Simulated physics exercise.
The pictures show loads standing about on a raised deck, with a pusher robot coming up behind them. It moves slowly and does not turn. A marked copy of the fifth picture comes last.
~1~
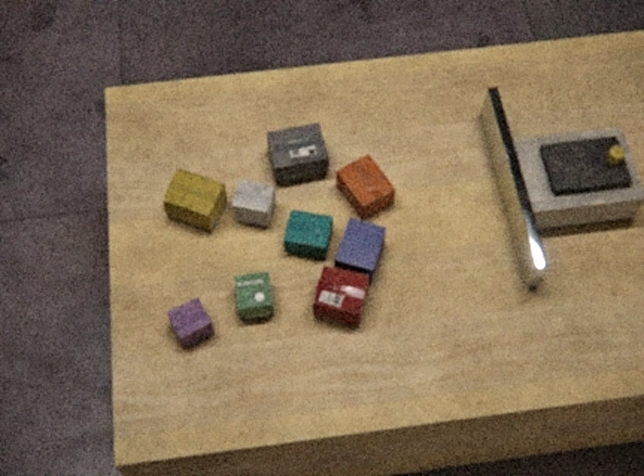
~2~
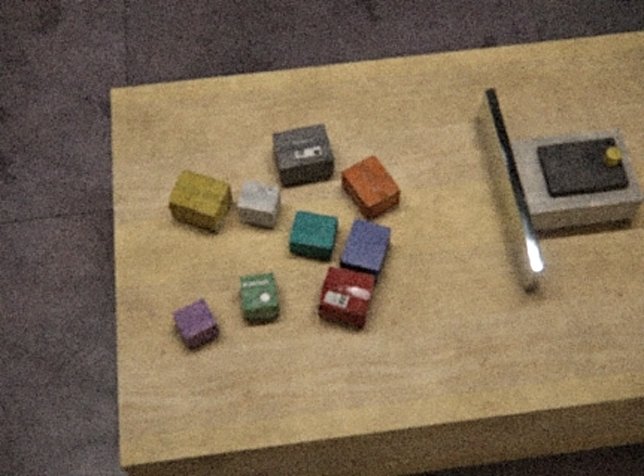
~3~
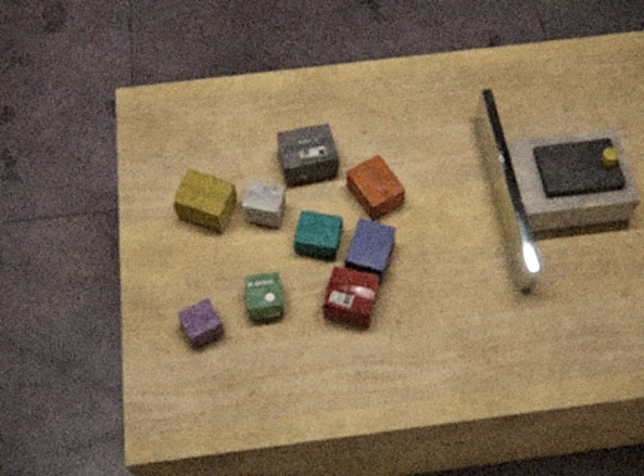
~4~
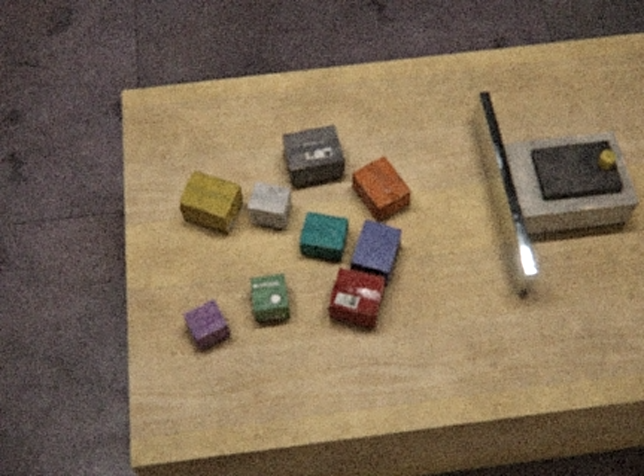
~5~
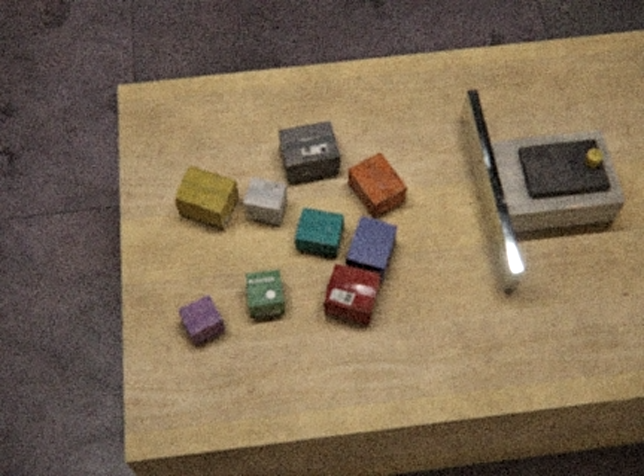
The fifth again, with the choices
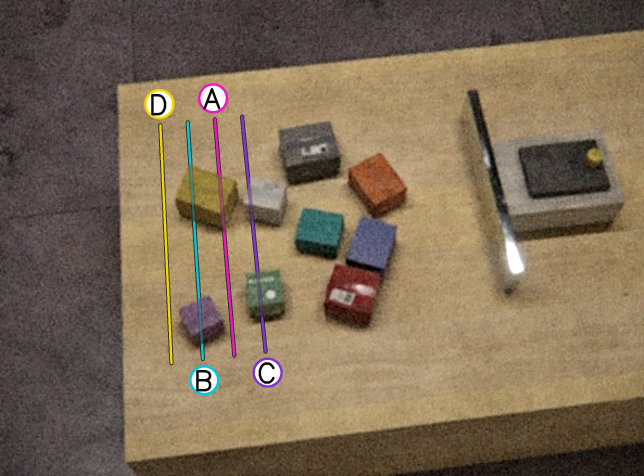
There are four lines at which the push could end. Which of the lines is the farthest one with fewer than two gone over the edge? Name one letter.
At B, and not beyond.
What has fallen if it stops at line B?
It is the yellow box.
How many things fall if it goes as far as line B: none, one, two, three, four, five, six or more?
In all, one.
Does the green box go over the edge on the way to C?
No.
On the marked copy, A at (224, 229); B at (195, 232); C at (253, 226); D at (166, 236).
Taking B. A third of the way, robot (452, 180); orange box (357, 186); blue crate (364, 251).
Two thirds of the way, robot (344, 192); yellow box (177, 199); purple crate (185, 323).
When it is over, robot (260, 201); yellow box over the edge; green box (132, 310); one fallen.
As for the rest, A is within the limit but short; C is within the limit but short; D drops five.
